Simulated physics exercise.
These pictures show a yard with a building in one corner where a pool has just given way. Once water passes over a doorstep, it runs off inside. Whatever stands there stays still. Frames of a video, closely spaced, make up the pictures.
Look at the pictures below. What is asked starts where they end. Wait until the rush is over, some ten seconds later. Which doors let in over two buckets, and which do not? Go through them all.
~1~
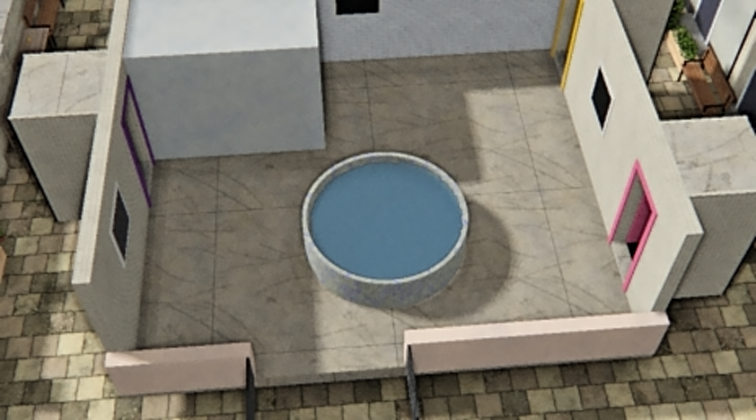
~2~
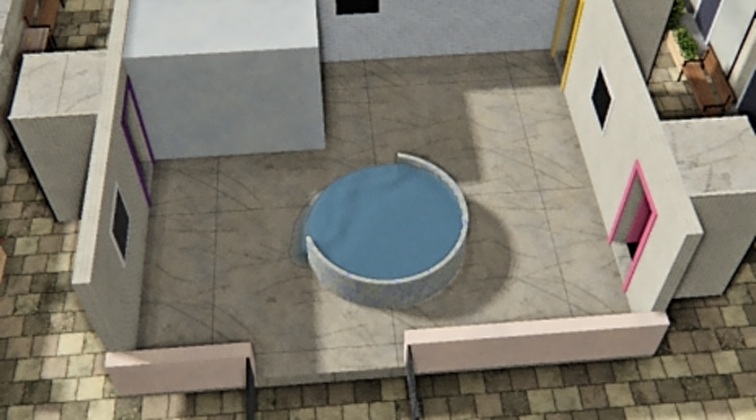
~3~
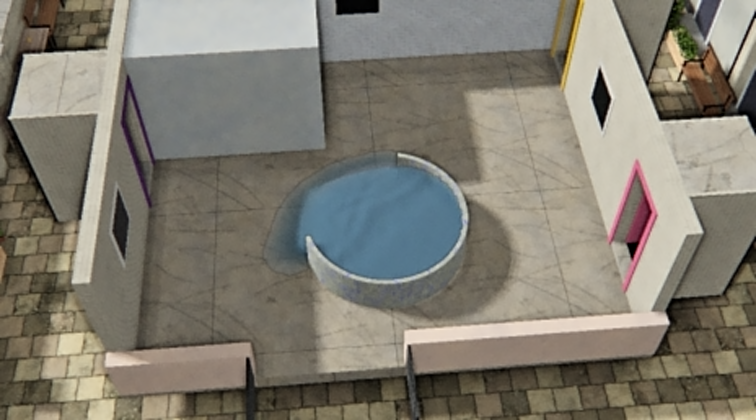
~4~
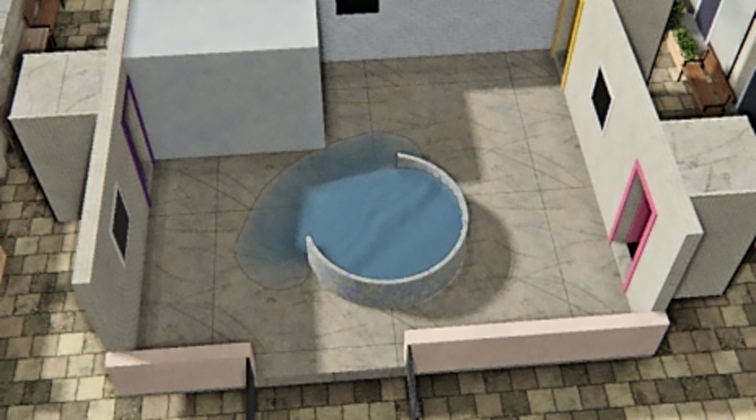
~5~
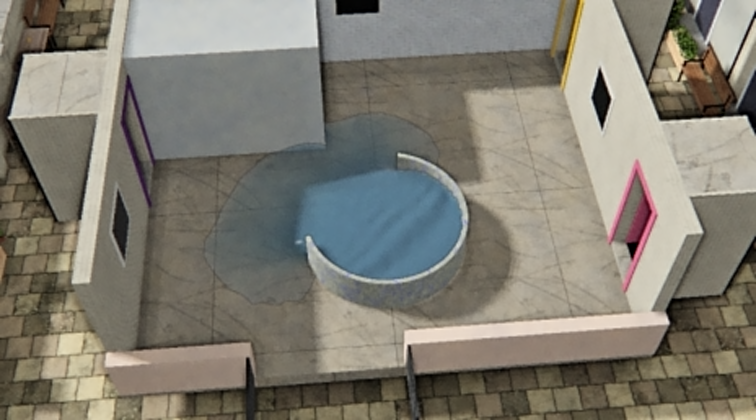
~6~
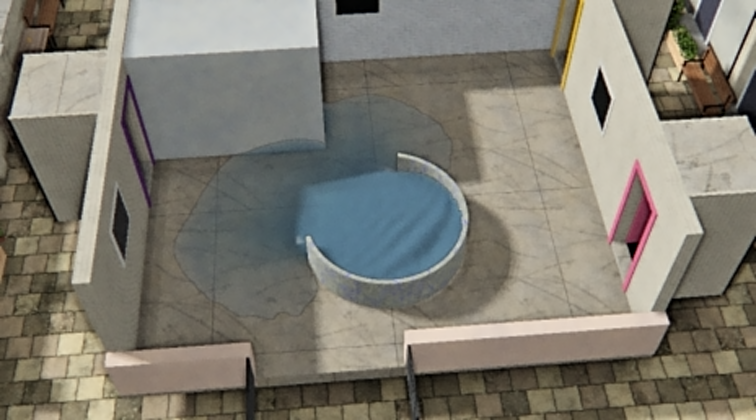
One by one: The purple door gets over two buckets, the yellow door gets two buckets or fewer, the pink door gets two buckets or fewer.
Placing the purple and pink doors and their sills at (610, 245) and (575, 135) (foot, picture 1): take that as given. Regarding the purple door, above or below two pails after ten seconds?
Purple: Under the limit.
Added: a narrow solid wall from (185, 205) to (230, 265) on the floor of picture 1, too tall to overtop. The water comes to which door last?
I'd say the door marked pink is last.
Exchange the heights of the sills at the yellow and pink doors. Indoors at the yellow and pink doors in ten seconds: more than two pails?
I reckon the yellow door gets more than that, and the pink door gets less than that.
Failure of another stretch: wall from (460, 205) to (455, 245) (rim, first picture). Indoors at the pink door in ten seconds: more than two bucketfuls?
Result for the pink door: It ends up above.
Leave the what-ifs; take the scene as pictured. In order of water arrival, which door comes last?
That would be the one in pink.
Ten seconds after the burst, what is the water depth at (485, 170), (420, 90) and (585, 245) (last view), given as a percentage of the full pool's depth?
In order: About 4, 6 and 14 in a hundred.
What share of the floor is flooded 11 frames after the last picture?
My estimate is near 35 per cent.
A moment on, water covers 40 % of the floor; the purple door under two buckets in, the yellow door not reached, the pink door not reached.
Next, water covers 35 % of the floor; the purple door far over two buckets in, the yellow door not reached, the pink door not reached.
Then, water covers 55 % of the floor; the purple door far over two buckets in, the yellow door wet at the sill, nothing in, the pink door not reached.
Later, water covers 80 % of the floor; the purple door far over two buckets in, the yellow door wet at the sill, nothing in, the pink door wet at the sill, nothing in.
In the end, water covers 100 % of the floor; the purple door far over two buckets in, the yellow door wet at the sill, nothing in, the pink door under two buckets in.
